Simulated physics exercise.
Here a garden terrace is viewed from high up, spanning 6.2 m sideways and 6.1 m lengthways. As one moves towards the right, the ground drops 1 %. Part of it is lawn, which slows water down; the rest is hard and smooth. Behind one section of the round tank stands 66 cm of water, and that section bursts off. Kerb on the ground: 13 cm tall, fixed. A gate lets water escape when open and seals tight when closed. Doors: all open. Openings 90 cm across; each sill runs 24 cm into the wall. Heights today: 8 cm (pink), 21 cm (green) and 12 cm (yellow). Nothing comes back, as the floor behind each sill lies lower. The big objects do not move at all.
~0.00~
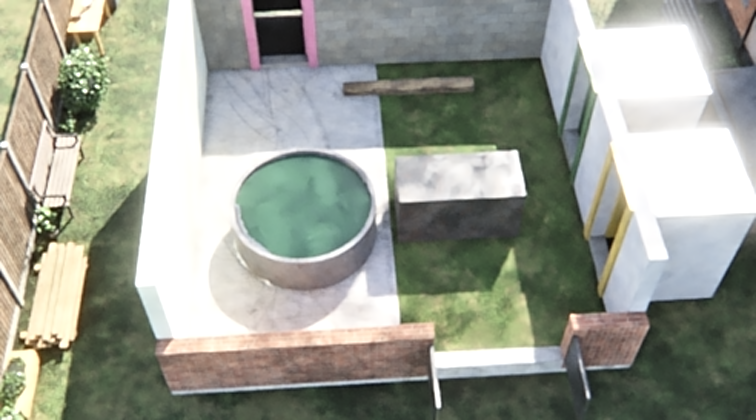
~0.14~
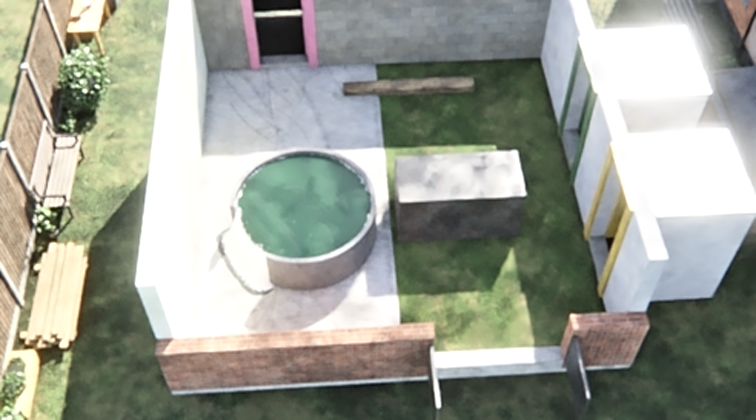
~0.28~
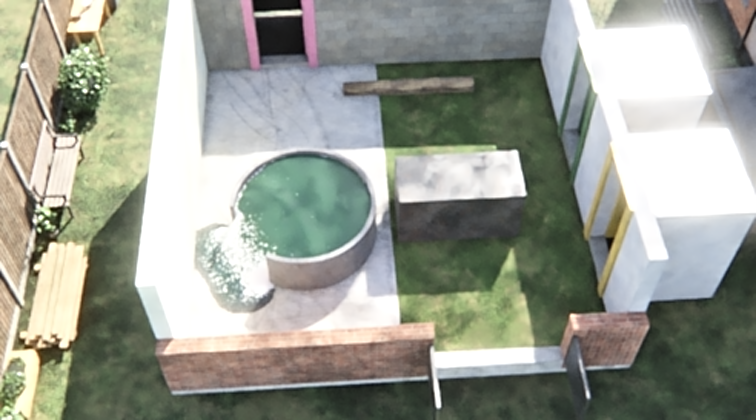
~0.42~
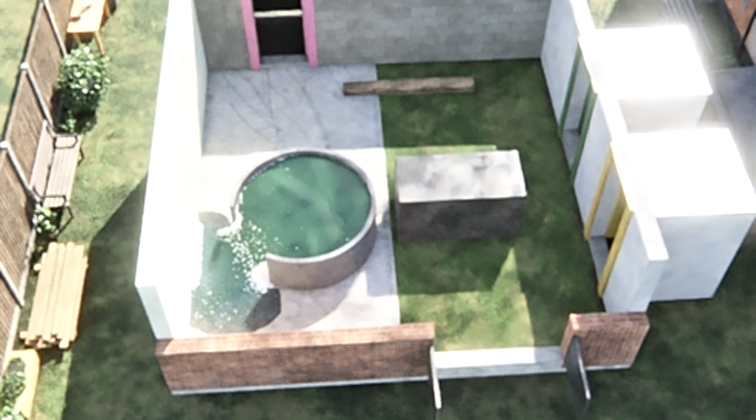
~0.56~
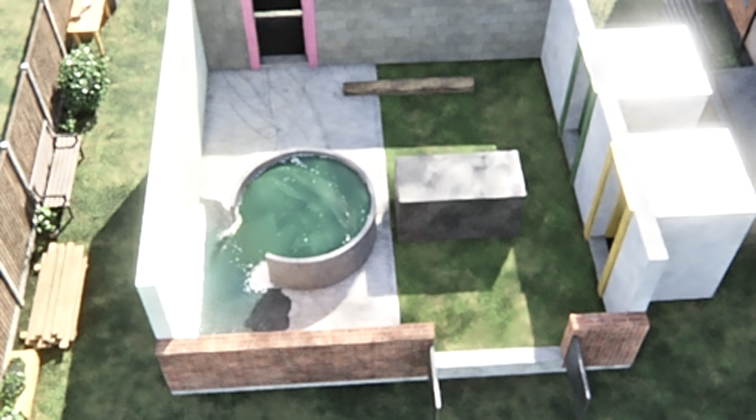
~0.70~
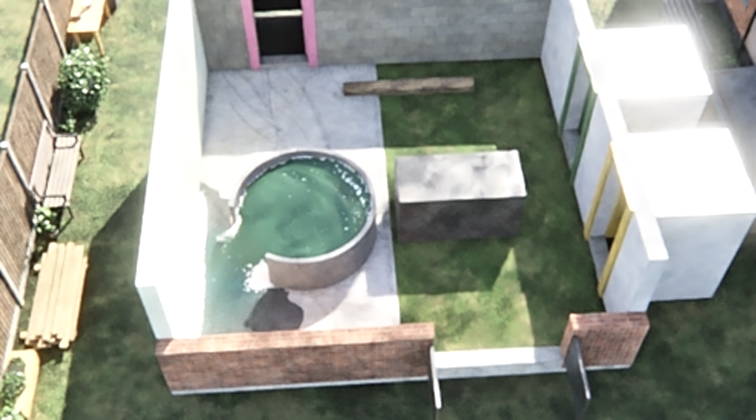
On a walled terrace of pale paving and grass, seen from above, a round tank of green water stands still. Its lower left side bursts open, and foaming water pours through the gap, then spreads across the paving toward the white left wall, while the stone block and wooden beam stay put.
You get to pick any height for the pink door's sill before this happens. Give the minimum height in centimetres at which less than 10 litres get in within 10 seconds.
9 cm.
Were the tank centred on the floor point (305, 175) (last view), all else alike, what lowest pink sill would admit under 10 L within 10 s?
A height near 10.5 cm.
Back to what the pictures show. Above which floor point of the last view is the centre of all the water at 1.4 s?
Centre estimate: (274, 254) px, approximately.
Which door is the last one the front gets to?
That would be the green one, last in line.
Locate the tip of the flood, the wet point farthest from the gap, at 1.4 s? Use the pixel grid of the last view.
Around pixel (204, 126).
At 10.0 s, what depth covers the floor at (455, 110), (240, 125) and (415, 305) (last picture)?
6, 2 and 5 cm, respectively.
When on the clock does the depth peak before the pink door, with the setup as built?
3.0 s.
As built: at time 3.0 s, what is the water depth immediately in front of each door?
The pink door has 13 cm, the green door 0 cm and the yellow door 0 cm.
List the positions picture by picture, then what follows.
The first picture shows the round tank at (303, 205) is whole and still, 66 cm deep; the pink door at (280, 25) is dry.
In the second picture, the gap is at (246, 252), the front 0.3 m out at (256, 291); the back of the round tank holds 66 cm.
In the third picture, the gap is at (246, 254), the front 0.7 m out at (227, 306); the back of the round tank holds 66 cm.
In the fourth picture, the gap is at (246, 255), the front 1.2 m out at (194, 321); the back of the round tank holds 66 cm.
In the fifth picture, the front is at a hidden place, 1.7 m from the gap at (246, 255); 2.4 m2 of floor is wet, 66 cm left at the back.
In the sixth picture, the front is at a hidden place, 1.8 m from the gap at (246, 255); 2.7 m2 of floor is wet, 63 cm left at the back; the pink door at (280, 25), 4.4 m from the gap, is still 3.1 m from the nearest water.
After 1.4 s water covers 15 % of the floor, deepest (60 cm) near (186, 365); it has not reached the pink door.
After 3.0 s water covers 50 % of the floor, deepest (29 cm) near (186, 365); 13 cm at the pink door, 1 litre in over its 8 cm sill.
After 10.0 s water covers 95 % of the floor, deepest (10 cm) near (539, 63); 5 cm at the pink door, 15 litres in over its 8 cm sill.
At the pink door as built, the water arrived by 2.7 s and peaked near 13 cm at 3.0 s.
Run again over the same 10 s with other heights there, 19 litres in over 7.5 cm, 4 litres over 10.5 cm. The limit of 10 litres is kept from about 9 cm up.
